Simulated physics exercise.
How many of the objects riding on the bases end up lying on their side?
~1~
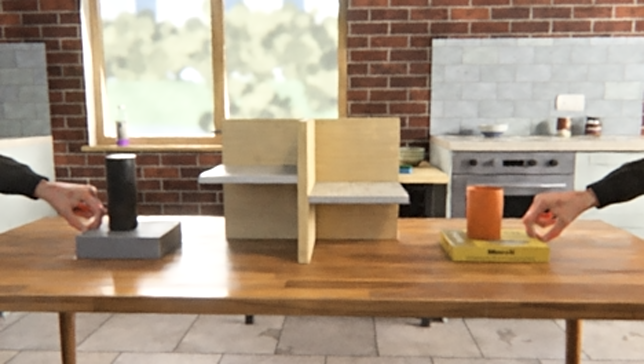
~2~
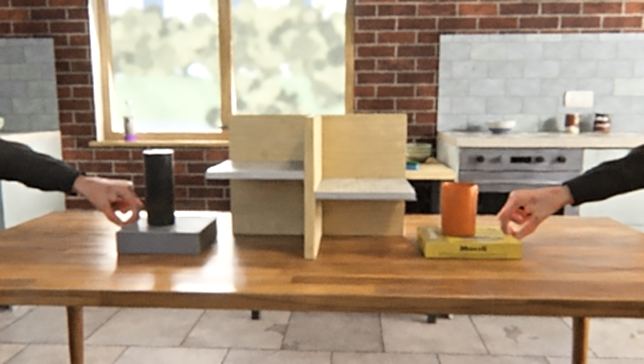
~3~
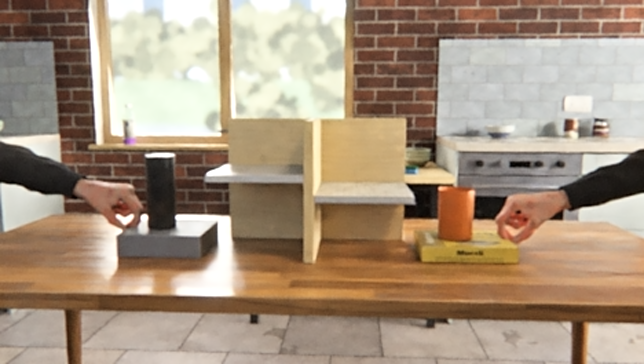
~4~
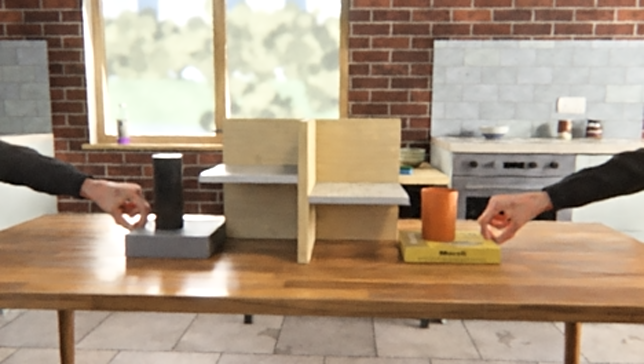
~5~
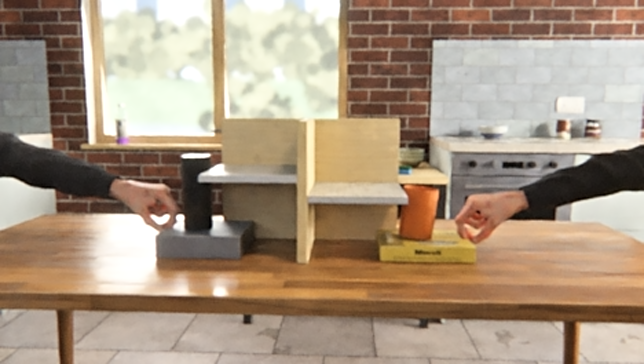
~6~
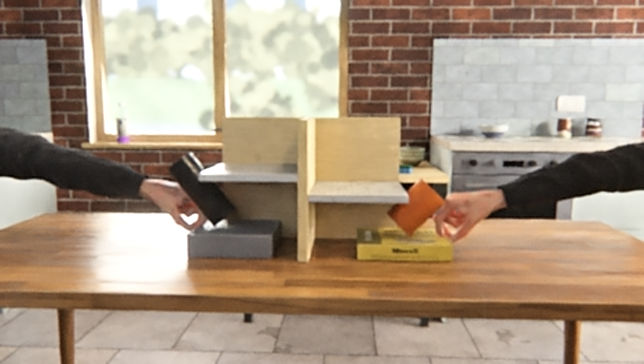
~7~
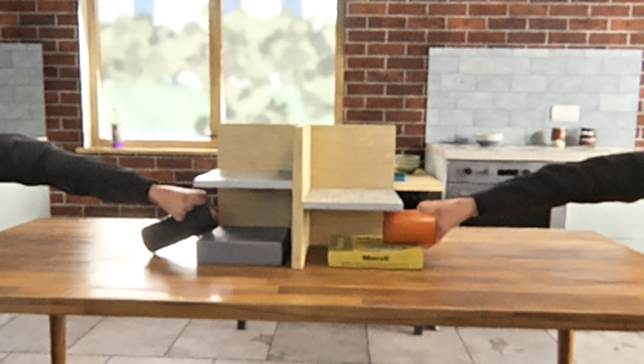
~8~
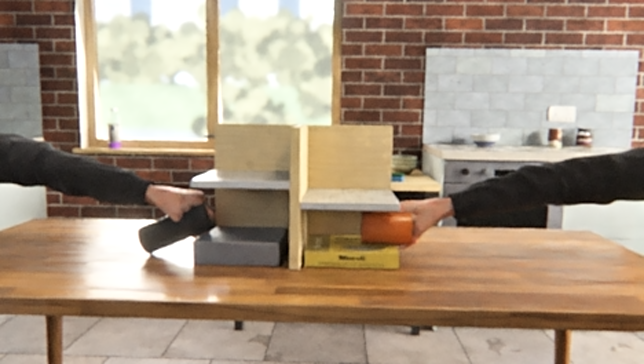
Two of them do, as both the black candle and the orange beaker end up on their sides.
